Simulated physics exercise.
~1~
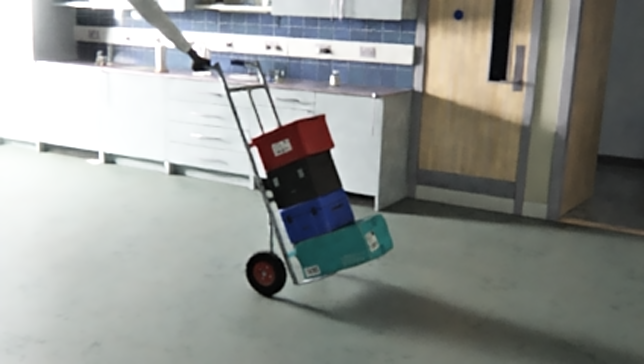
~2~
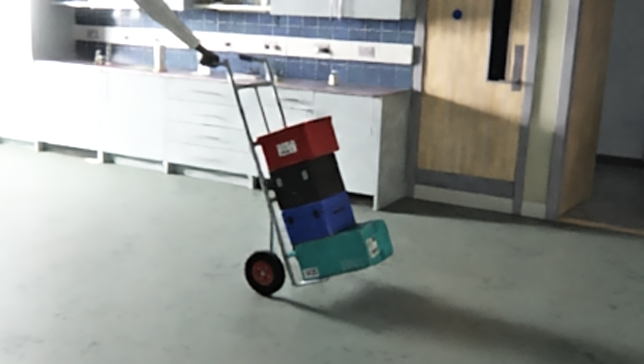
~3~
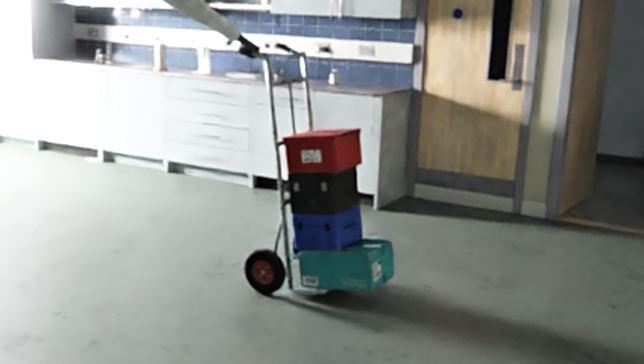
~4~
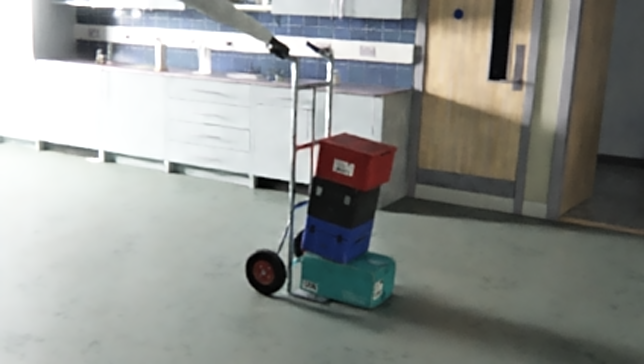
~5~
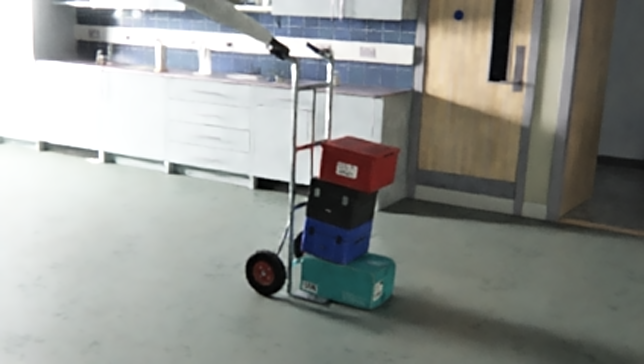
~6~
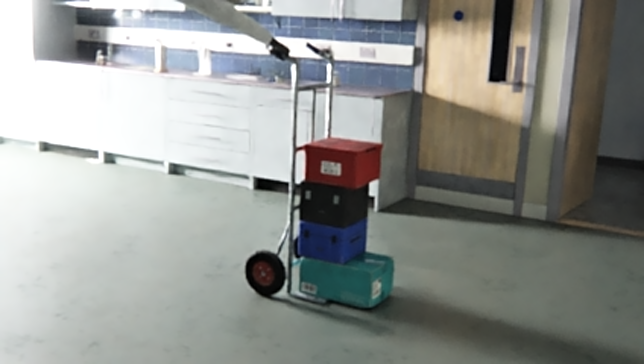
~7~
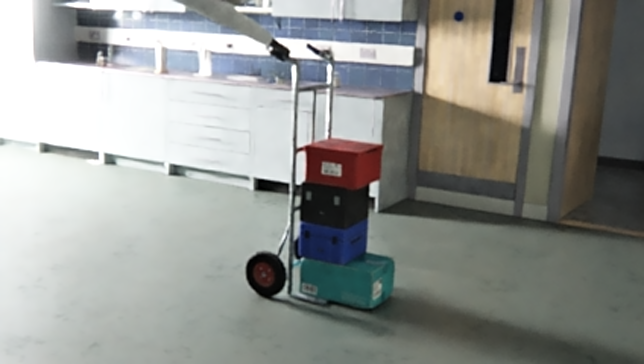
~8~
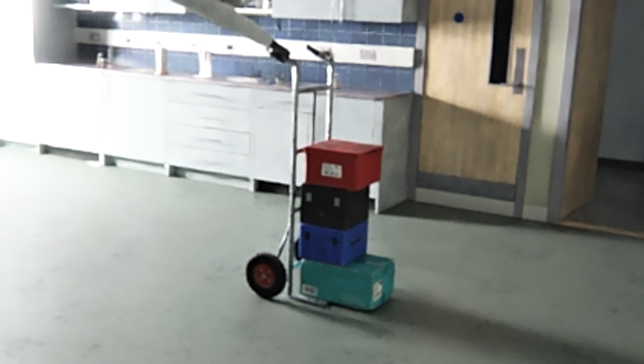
A loaded two-wheeled hand truck, held by an arm at its handle, was tipped upright from a leftward lean, and its stacked red, black, blue and turquoise boxes rocked forward briefly before settling back, still stacked as the truck stood still.
